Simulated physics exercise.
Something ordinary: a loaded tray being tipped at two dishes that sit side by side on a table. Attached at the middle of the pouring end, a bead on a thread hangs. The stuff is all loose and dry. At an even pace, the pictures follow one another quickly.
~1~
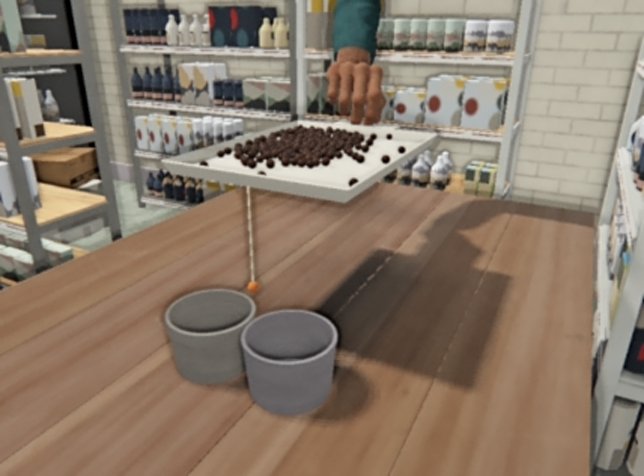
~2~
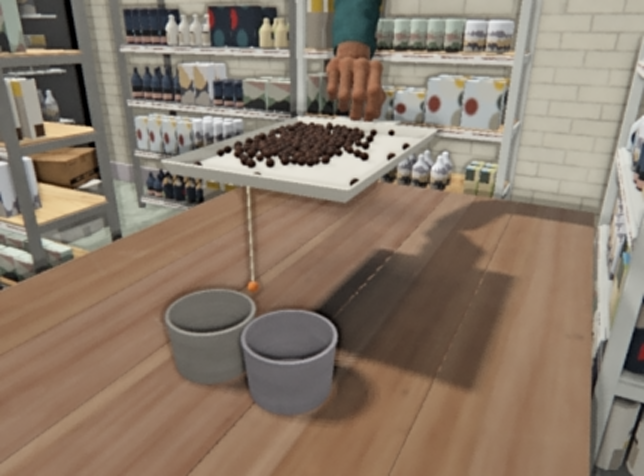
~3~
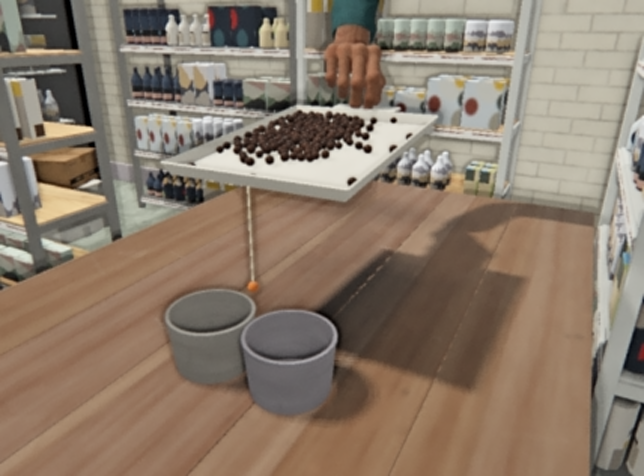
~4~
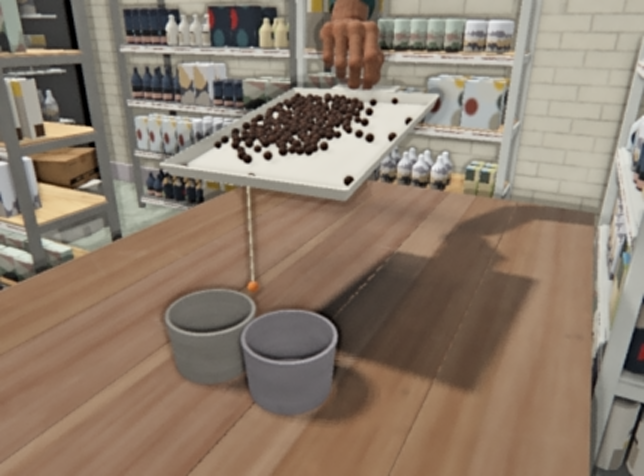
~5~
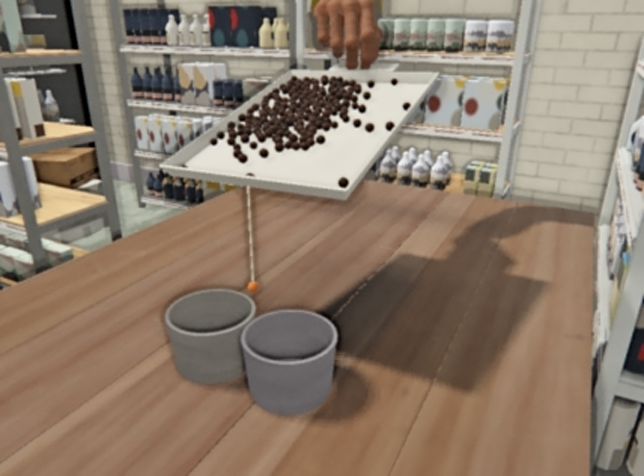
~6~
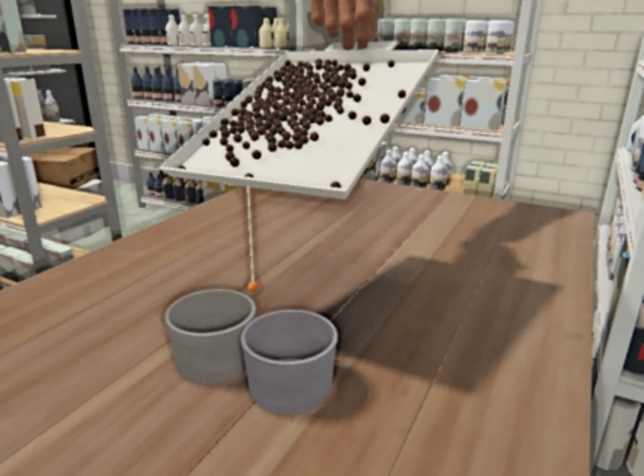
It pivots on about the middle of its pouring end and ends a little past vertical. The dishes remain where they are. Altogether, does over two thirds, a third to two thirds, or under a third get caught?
Altogether under a third gets caught.
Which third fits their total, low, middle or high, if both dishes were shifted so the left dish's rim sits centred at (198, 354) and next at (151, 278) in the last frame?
The two tries come out as under a third and under a third in turn.
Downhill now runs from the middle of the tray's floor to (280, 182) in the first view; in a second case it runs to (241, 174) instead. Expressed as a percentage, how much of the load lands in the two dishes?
Around 20 percent for the first aim and around 10 percent for the second.
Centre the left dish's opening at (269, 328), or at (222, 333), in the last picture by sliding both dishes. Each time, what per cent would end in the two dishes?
You'd get near 10 per cent and afterwards near 20 per cent.
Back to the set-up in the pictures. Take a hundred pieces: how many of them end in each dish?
I'd say the left dish holds some 10 % and the right dish some 10 %.
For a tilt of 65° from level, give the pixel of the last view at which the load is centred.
Somewhere about pixel (168, 255).
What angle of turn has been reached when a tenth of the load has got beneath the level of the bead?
I'd put it at about 60 degrees.
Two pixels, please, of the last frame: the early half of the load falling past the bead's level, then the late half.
Roughly (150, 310) first, then roughly (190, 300).
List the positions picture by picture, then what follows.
The first picture shows corners of the pouring end at (170, 160) and (345, 187), level; middle of the load at (299, 144), chocolate balls; left dish at (185, 353); right dish at (265, 382); bead on its thread at (253, 287).
The second picture shows corners of the pouring end at (169, 160) and (345, 187), level; middle of the load at (305, 143).
The third picture shows corners of the pouring end at (169, 161) and (345, 186), tipped barely, level across its low end; middle of the load at (305, 135), a stray few on the move.
The fourth picture shows corners of the pouring end at (168, 162) and (344, 186), tipped a little, level across its low end; middle of the load at (303, 123), a small part on the move.
The fifth picture shows corners of the pouring end at (167, 163) and (343, 186), tipped clearly, level across its low end; middle of the load at (300, 112), a small part on the move.
The sixth picture shows corners of the pouring end at (167, 165) and (342, 186), tipped clearly, level across its low end; middle of the load at (287, 101), all on the move; left dish at (185, 353); right dish at (265, 382).
Soon after the last picture, tray tipped steeply; about a quarter on the tray; a stray few in the right dish; a stray few in the left dish; about a quarter outside both; about half in the air.
A little later, tray tipped past a quarter turn; a small part in the right dish; a small part in the left dish; most outside both; a stray few in the air.
Later still, tray tipped past a quarter turn; a small part in the right dish; a small part in the left dish; most outside both.
By the end, tray tipped past a quarter turn; a small part in the right dish; a small part in the left dish; most outside both.
